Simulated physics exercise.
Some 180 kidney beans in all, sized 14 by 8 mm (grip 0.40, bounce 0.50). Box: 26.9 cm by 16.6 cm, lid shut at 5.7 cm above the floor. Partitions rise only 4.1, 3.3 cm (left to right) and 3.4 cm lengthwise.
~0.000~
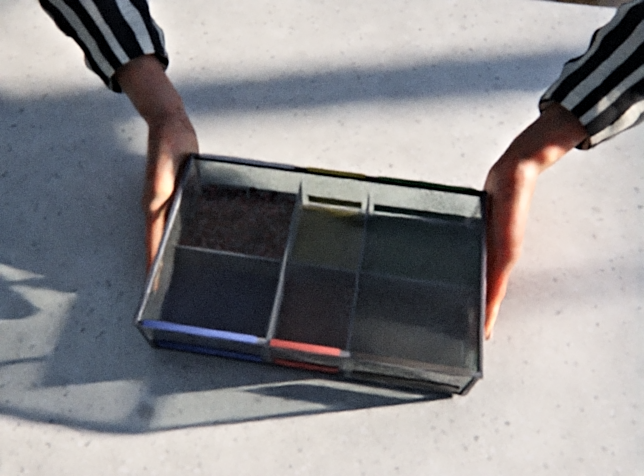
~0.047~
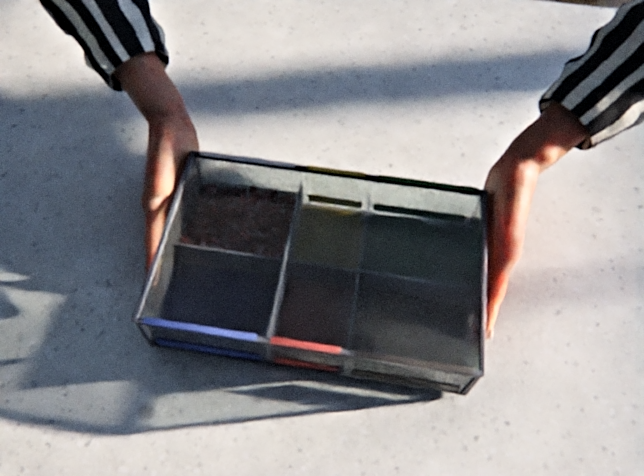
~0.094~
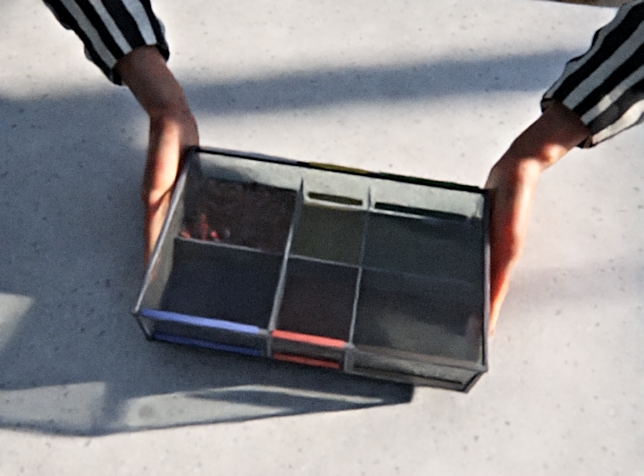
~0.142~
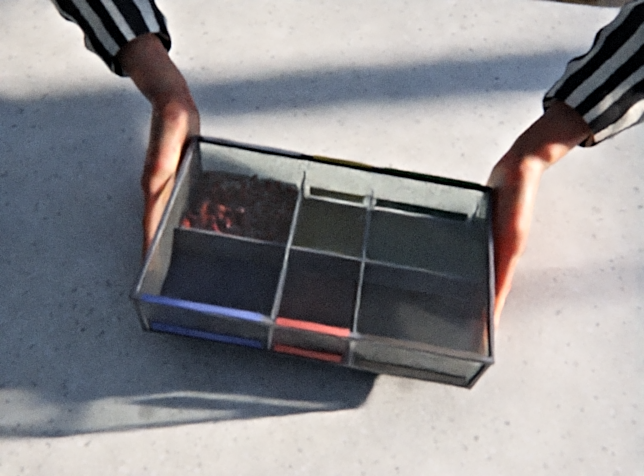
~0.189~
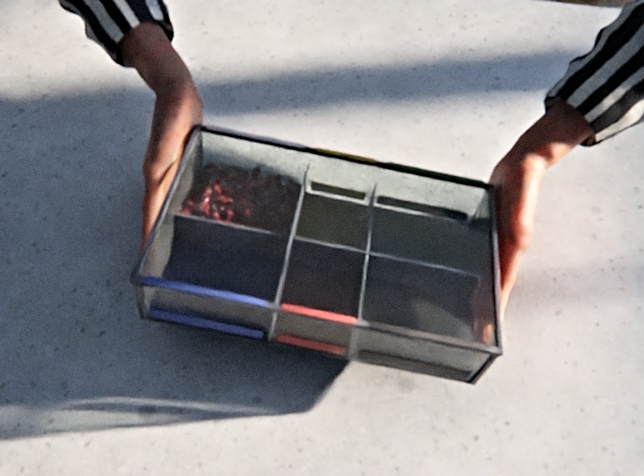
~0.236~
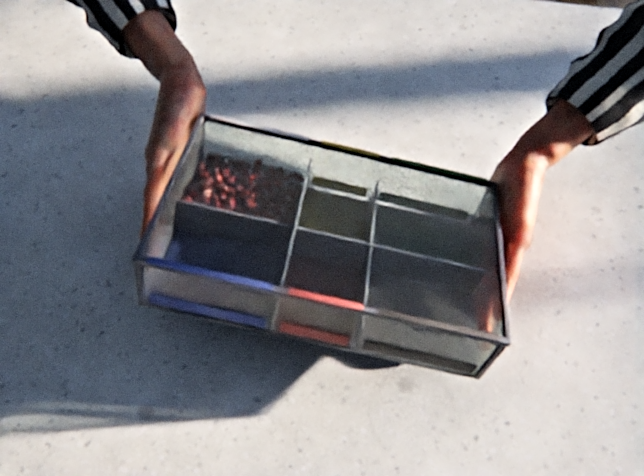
Above a pale, speckled floor, two hands in black-and-white striped sleeves held a clear divided box with reddish beans in its back left compartment, and steadily tilted it, raising the front edge.
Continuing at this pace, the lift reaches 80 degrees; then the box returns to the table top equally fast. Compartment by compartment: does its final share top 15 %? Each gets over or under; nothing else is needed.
Outcome: Red compartment: Fails to beat the threshold. Blue compartment: Fails to beat the threshold. Green compartment: Fails to beat the threshold. Yellow compartment: Fails to beat the threshold. White compartment: Beats the threshold. Black compartment: Fails to beat the threshold.
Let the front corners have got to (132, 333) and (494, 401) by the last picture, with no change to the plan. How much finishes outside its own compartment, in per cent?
In that case some 50 per cent.
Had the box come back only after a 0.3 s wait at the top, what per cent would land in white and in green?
Result - white: 90 %, green: 5 %.
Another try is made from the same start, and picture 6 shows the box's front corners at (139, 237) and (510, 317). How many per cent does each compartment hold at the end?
Each compartment ends with this per cent: Red 0, blue 0, green 0, yellow 5, white 95 and black 0.
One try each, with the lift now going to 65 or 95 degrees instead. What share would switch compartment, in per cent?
Around 5 and 10 in a hundred, respectively.
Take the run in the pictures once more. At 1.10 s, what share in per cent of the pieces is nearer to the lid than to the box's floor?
40 per cent, give or take.
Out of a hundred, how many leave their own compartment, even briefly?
Around 10 percent.
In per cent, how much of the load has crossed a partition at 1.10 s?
Roughly 5 percent.
Then, at 1.10 s, tilt 80 degrees; yellow 5 %, white 95 %.
After 1.68 s, tilt 35 degrees; green 5 %, yellow 5 %, white 90 %.
After 2.31 s, tilt 0 degrees; green 5 %, yellow 5 %, white 90 %.
By 2.6 s all is still; red 0 %, blue 0 %, green 5 %, yellow 5 %, white 90 %, black 0 %.
